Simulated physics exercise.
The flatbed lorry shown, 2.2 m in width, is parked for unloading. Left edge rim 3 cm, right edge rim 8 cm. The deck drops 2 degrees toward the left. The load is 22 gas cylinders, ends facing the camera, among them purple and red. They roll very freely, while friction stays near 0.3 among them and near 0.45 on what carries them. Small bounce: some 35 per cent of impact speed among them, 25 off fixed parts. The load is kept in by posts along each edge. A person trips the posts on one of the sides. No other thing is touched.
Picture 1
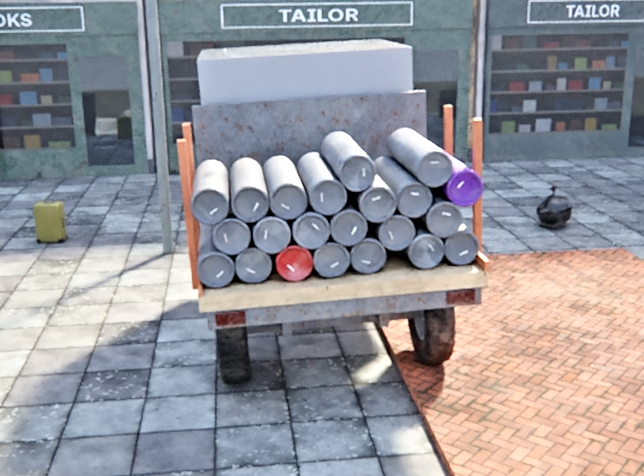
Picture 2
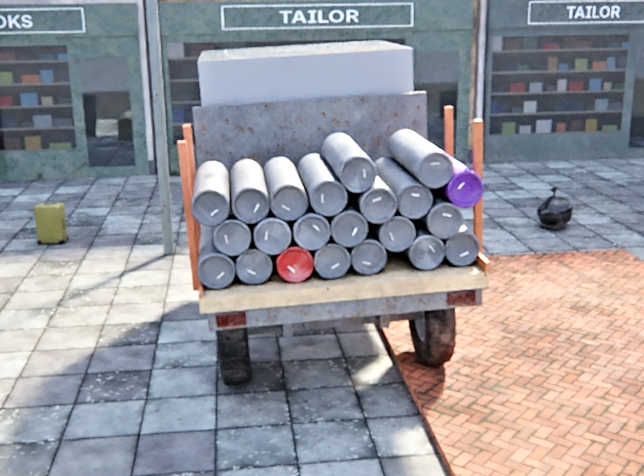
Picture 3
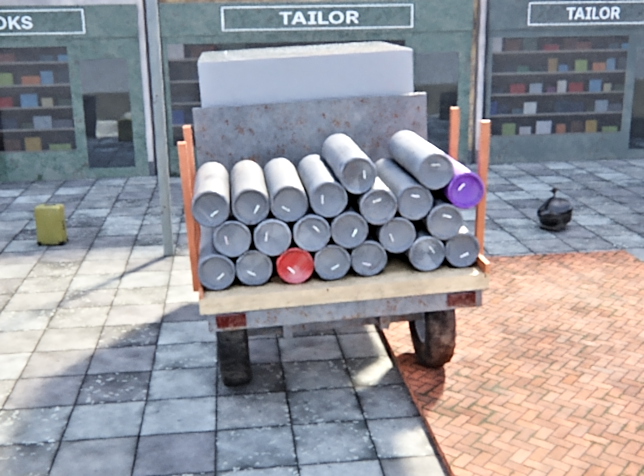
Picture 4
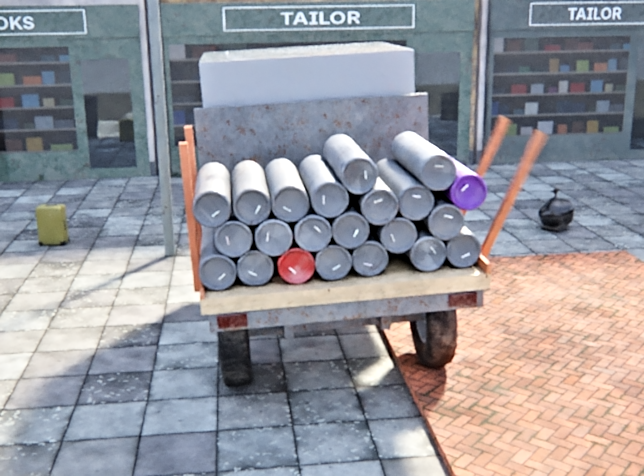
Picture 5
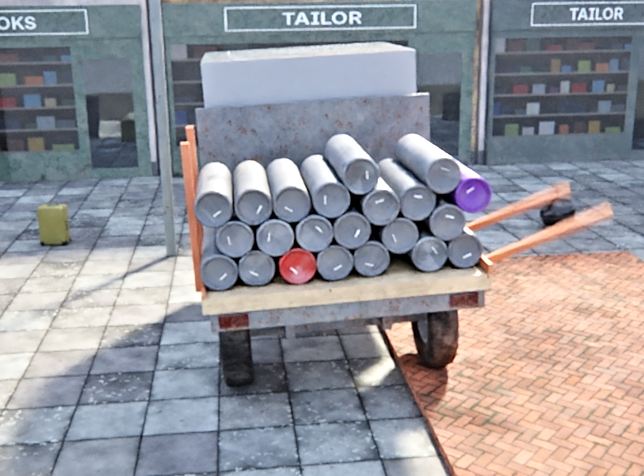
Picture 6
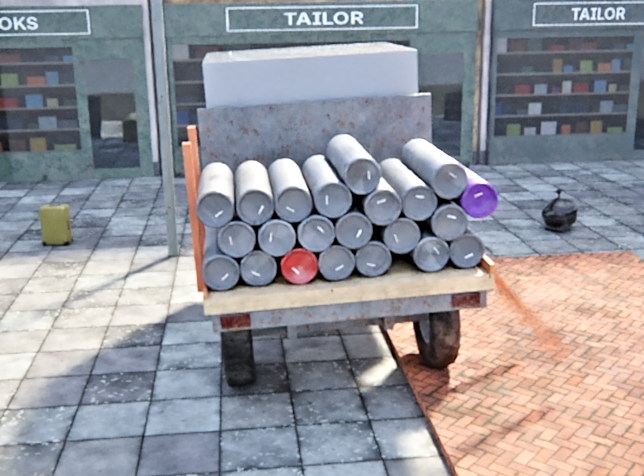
A parked flatbed truck's right posts swing outward and down, and its stacked cylinders shift slightly right.
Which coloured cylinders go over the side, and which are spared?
Once things settle, the purple cylinder comes off while the red is not lost.
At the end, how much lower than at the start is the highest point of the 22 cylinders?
Roughly 0 cm.
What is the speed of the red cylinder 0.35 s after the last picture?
Speed approx. 0.0 m/s.
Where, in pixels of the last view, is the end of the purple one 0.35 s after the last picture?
(521, 259), roughly.
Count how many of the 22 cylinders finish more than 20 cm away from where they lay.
That would be 2 of them.
Then, 0.3 s after the last picture, purple is dropping off the right side; red is on the deck, 75 cm from the left edge; 1 off so far.
Then, 0.5 s after the last picture, purple is dropping off the right side; no change for red; 2 off so far.
At rest (3.6 s after the last picture), purple is on the ground to the right; red is on the deck, 75 cm from the left edge; 2 off so far.
